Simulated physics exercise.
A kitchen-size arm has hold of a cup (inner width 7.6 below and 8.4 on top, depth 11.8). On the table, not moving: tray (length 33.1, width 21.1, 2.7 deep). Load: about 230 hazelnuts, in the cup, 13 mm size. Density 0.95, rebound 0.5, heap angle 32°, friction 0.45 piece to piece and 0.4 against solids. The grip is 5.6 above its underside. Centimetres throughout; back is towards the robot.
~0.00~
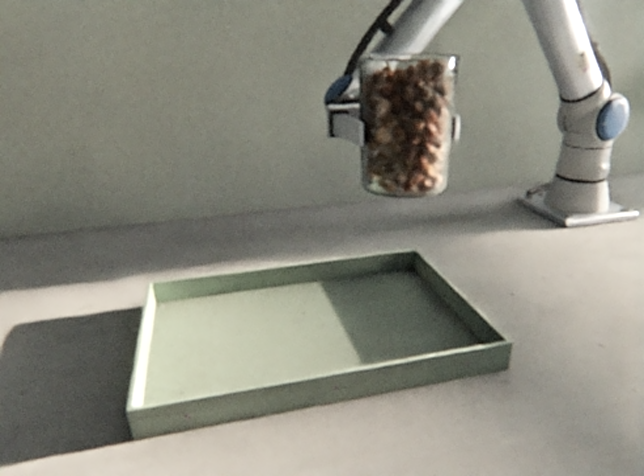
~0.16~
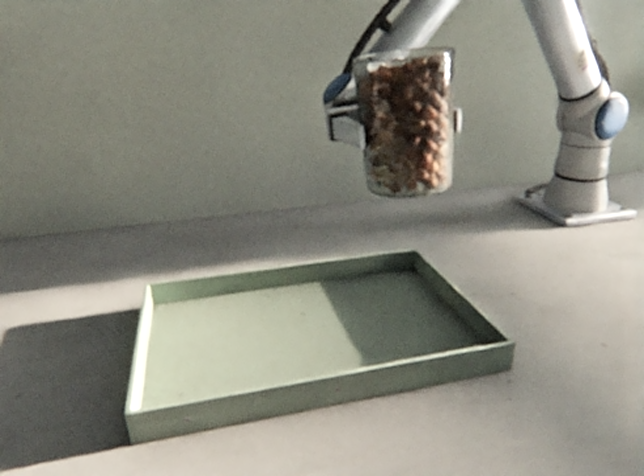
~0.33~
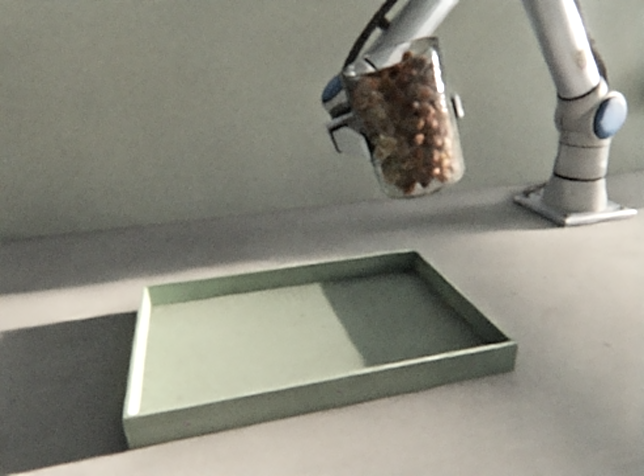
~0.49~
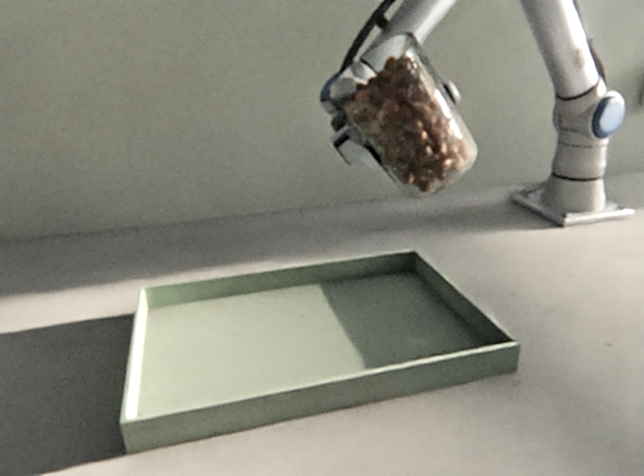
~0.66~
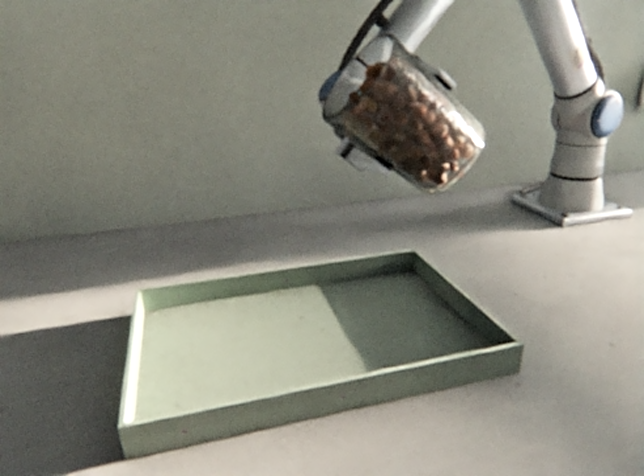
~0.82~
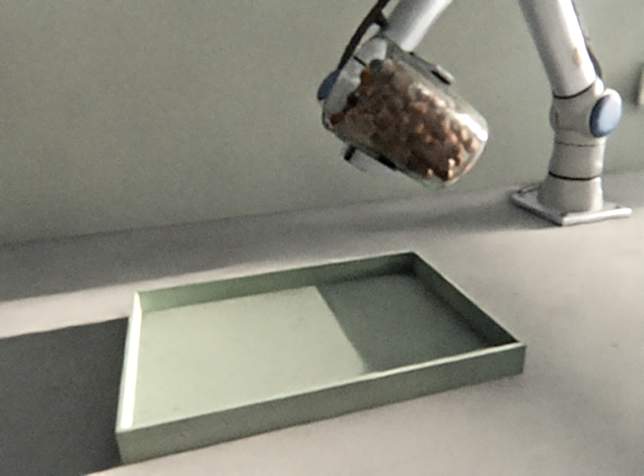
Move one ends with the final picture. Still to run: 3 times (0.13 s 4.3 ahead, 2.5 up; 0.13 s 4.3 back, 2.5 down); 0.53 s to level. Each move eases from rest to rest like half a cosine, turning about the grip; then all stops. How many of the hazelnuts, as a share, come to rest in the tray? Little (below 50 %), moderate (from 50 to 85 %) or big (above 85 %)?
A little share, below 50 %, ends in the tray.
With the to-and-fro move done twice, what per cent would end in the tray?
It would be near 35 per cent.
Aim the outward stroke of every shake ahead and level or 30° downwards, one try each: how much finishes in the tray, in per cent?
Some 30 and 10 per cent.
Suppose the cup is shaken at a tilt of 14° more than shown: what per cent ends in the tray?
Some 65 per cent.
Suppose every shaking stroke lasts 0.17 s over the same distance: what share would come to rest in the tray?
Then about 20 per cent.
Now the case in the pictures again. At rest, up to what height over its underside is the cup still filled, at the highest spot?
Some 9.0 cm.
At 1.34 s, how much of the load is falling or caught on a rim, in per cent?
Roughly 13 per cent.
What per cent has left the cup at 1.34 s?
Near 30 per cent so far.
After 1.34 s, tilted 56° forward, highest piece 24 above the table; 158 in the cup, 42 in the tray, 29 in flight or on a rim.
After 1.87 s, tilted 28° forward, highest piece 25 above the table; 138 in the cup, 87 in the tray, 3 on the table or floor, 1 in flight or on a rim.
After 2.33 s, level, highest piece 24 above the table; 138 in the cup, 88 in the tray, 3 on the table or floor.
After 3.38 s, level, highest piece 24 above the table; 138 in the cup, 88 in the tray, 3 on the table or floor.
At rest, 138 in the cup, 88 in the tray, 3 on the table or floor. That is 38 % in the tray.
